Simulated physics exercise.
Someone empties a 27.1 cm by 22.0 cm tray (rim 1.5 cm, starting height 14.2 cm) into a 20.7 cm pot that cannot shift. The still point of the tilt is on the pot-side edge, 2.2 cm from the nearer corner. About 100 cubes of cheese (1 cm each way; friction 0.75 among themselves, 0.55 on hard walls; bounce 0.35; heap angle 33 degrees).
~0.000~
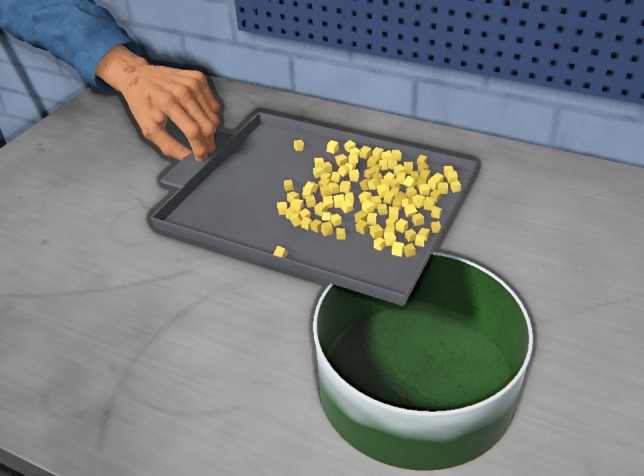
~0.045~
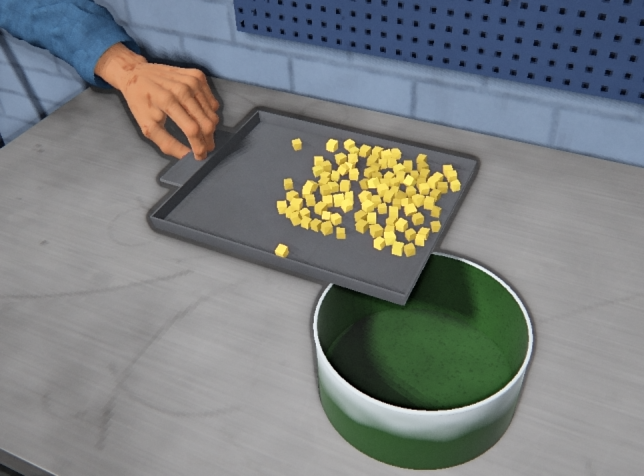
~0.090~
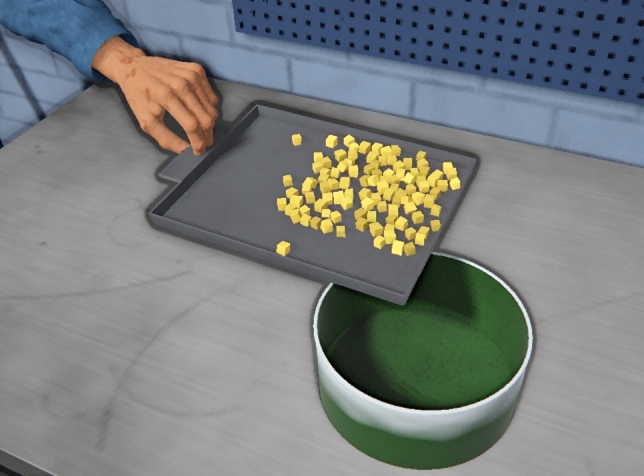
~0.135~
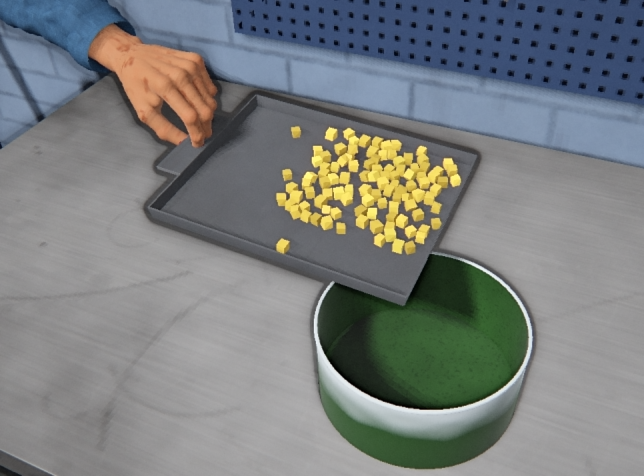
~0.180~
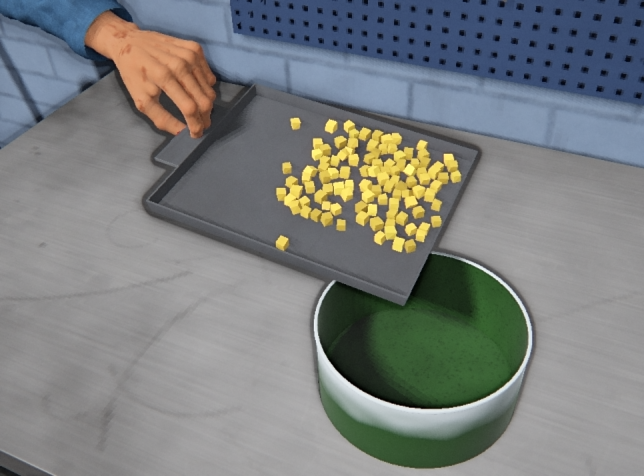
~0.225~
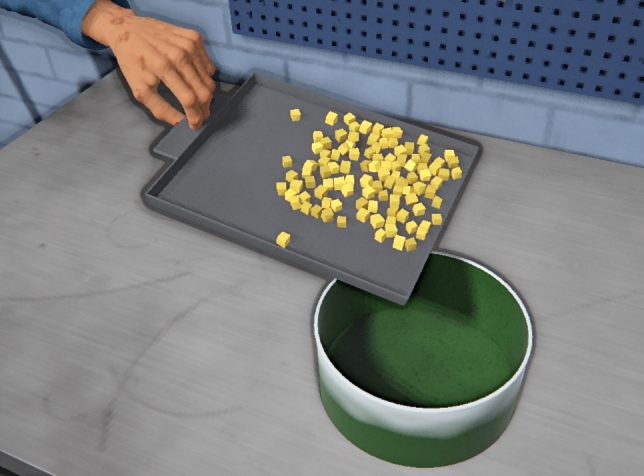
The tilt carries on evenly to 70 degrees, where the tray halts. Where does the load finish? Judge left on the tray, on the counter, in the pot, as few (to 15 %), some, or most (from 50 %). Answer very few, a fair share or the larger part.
Tray the larger part, counter very few, pot a fair share.
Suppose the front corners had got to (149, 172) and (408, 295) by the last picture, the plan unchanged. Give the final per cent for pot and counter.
Pot 25, counter 5.
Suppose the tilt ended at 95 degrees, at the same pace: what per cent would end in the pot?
Then about 95 per cent.
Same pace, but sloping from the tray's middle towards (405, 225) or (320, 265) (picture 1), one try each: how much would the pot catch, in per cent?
Some 10 and 25 per cent.
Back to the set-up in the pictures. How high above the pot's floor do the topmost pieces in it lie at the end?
About 1.0 cm.
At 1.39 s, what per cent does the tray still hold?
About 75 per cent.
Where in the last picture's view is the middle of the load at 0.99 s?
Around (423, 234).
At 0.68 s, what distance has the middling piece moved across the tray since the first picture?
About 2 cm.
After 0.68 s, tilt 39 degrees; the tray holds 100 %, the pot 0 %.
After 0.99 s, tilt 58 degrees; the tray holds 90 %, the pot 0 %.
After 1.39 s, tilt 70 degrees; the tray holds 75 %, the pot 25 %.
By 2.2 s all is still; tray 75 %, counter 0 %, pot 25 %.
